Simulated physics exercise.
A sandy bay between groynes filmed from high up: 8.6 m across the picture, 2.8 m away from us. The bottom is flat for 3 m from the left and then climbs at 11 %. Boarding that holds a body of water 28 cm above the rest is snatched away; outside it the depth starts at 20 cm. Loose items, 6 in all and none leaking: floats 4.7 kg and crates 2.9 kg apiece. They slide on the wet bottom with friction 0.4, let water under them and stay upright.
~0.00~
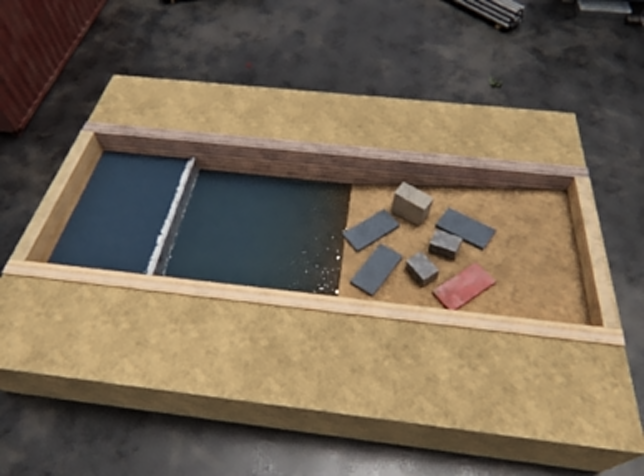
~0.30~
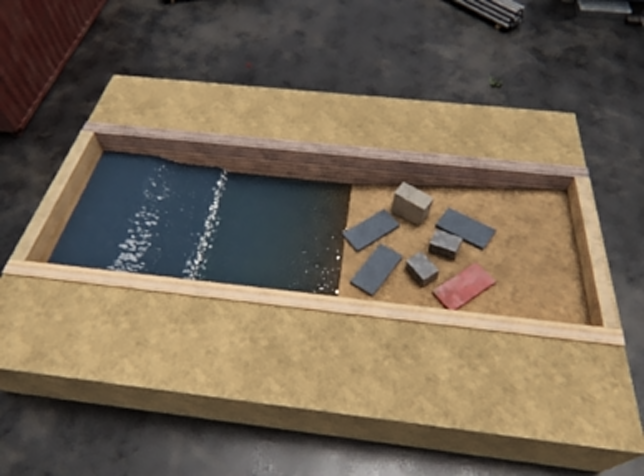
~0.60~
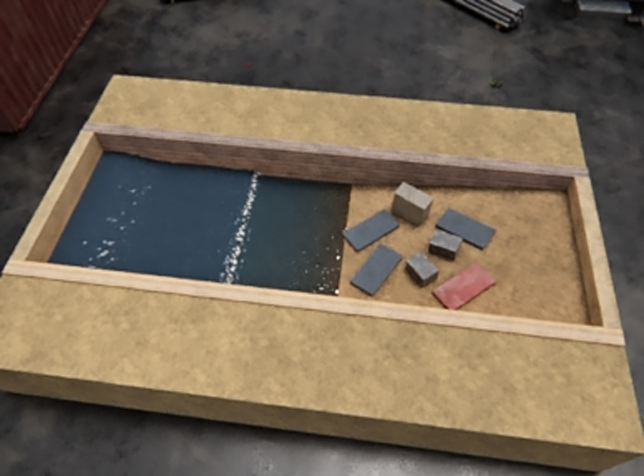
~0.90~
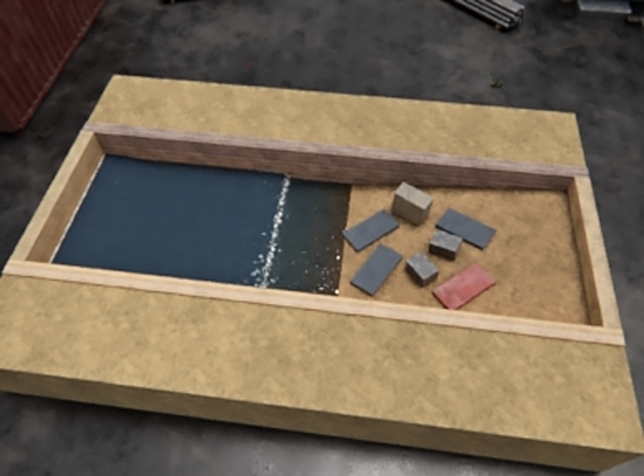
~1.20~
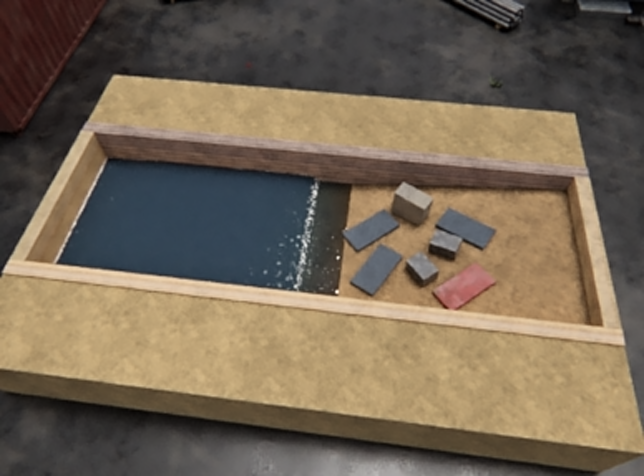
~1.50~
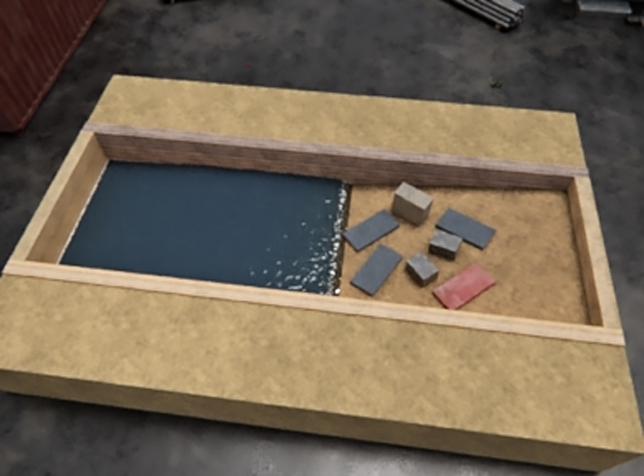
In a wood-edged sandy bay seen from above, a white board holding back water at the left vanishes, and a foaming wave crosses rightward to the sand's edge, while the scattered slabs and blocks stay still.
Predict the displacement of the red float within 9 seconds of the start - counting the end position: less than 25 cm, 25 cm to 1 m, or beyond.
Red float travels far.
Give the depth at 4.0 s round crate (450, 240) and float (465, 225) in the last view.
Roughly 4 and 5 cm.
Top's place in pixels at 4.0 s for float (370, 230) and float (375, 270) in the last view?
Around (411, 246) and (436, 283).
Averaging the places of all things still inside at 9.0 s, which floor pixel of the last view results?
Near (296, 243).
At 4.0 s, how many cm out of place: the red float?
Roughly 30 cm by then.
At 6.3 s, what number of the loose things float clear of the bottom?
At that moment 6.
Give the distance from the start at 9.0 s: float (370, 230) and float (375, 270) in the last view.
In that order: 200 cm, 250 cm.
After 2.1 s the red float is near (465, 286), 0.0 m from its start, aground; 0 afloat.
After 4.0 s the red float is near (484, 288), 0.3 m from its start, afloat; 5 afloat.
After 6.3 s the red float is near (384, 277), 1.3 m from its start, afloat; 6 afloat.
After 9.0 s the red float is near (275, 273), 3.0 m from its start, afloat; 5 afloat.
